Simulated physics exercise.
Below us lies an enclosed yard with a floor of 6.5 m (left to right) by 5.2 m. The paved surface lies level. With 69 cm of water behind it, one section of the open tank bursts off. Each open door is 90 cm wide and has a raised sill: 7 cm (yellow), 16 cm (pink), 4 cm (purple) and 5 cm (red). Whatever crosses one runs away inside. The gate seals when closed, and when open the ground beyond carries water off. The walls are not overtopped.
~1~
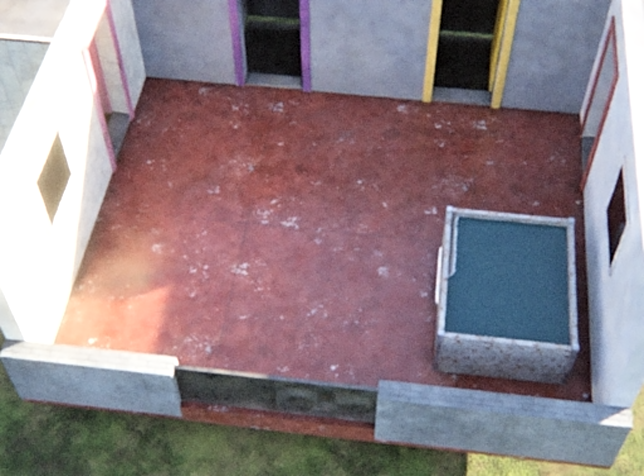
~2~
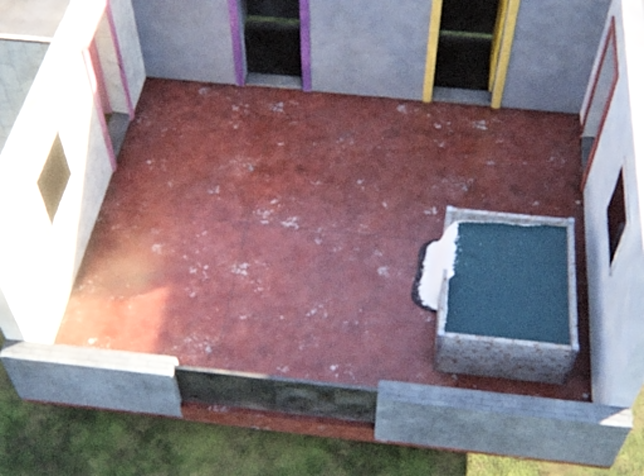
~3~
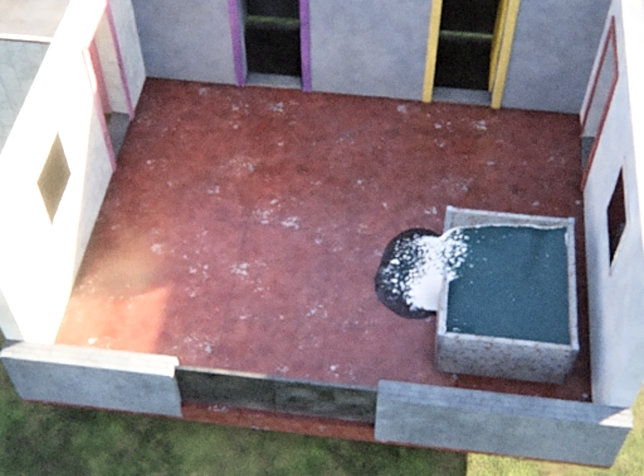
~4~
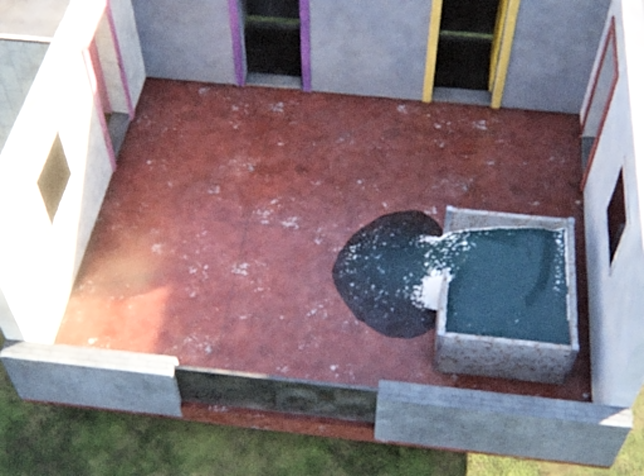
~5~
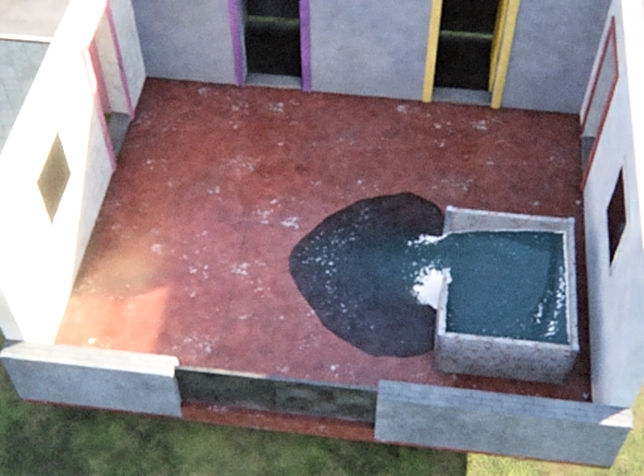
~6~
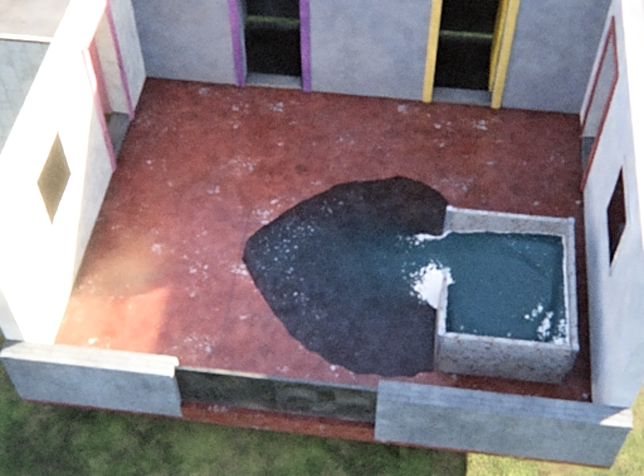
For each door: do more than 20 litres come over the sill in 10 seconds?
Door by door: At the yellow door it does not reach the limit; at the pink door it does not reach the limit; at the purple door it exceeds the limit; at the red door it keeps below the limit.
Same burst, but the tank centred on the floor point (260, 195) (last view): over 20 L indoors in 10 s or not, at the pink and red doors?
Against that limit: Pink over, red above.
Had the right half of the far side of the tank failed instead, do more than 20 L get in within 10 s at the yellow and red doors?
Against that limit: Yellow past it, red past it.
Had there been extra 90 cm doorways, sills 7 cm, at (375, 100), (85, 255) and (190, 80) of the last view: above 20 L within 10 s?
In turn: Under, past it, past it.
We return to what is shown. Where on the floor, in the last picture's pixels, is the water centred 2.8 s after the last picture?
At about (293, 248).
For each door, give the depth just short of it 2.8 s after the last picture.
Depths in cm: Yellow 1, pink 11, purple 6, red 0.
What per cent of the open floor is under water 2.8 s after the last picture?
About 65 per cent.
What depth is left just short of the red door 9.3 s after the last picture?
Some 8.0 cm.
Then, 0.7 s after the last picture water covers 45 % of the floor and is deepest (31 cm) near (429, 267); yellow door not reached, pink door not reached, purple door not reached, red door not reached.
Then, 1.5 s after the last picture water covers 65 % of the floor and is deepest (22 cm) near (429, 267); yellow door not reached, pink door 18 cm at the sill, 0 L in, purple door 9 cm at the sill, 0 L in, red door not reached.
Then, 2.8 s after the last picture water covers 65 % of the floor and is deepest (20 cm) near (205, 82); yellow door not reached, pink door 11 cm at the sill, 1 L in, purple door 6 cm at the sill, 18 L in, red door not reached.
Then, 5.3 s after the last picture water covers 65 % of the floor and is deepest (12 cm) near (230, 225); yellow door 1 cm at the sill, 0 L in, pink door 10 cm at the sill, 1 L in, purple door 8 cm at the sill, 41 L in, red door not reached.
Then, 9.3 s after the last picture water covers 95 % of the floor and is deepest (9 cm) near (577, 132); yellow door 4 cm at the sill, 0 L in, pink door 7 cm at the sill, 1 L in, purple door 6 cm at the sill, 67 L in, red door 8 cm at the sill, 2 L in.
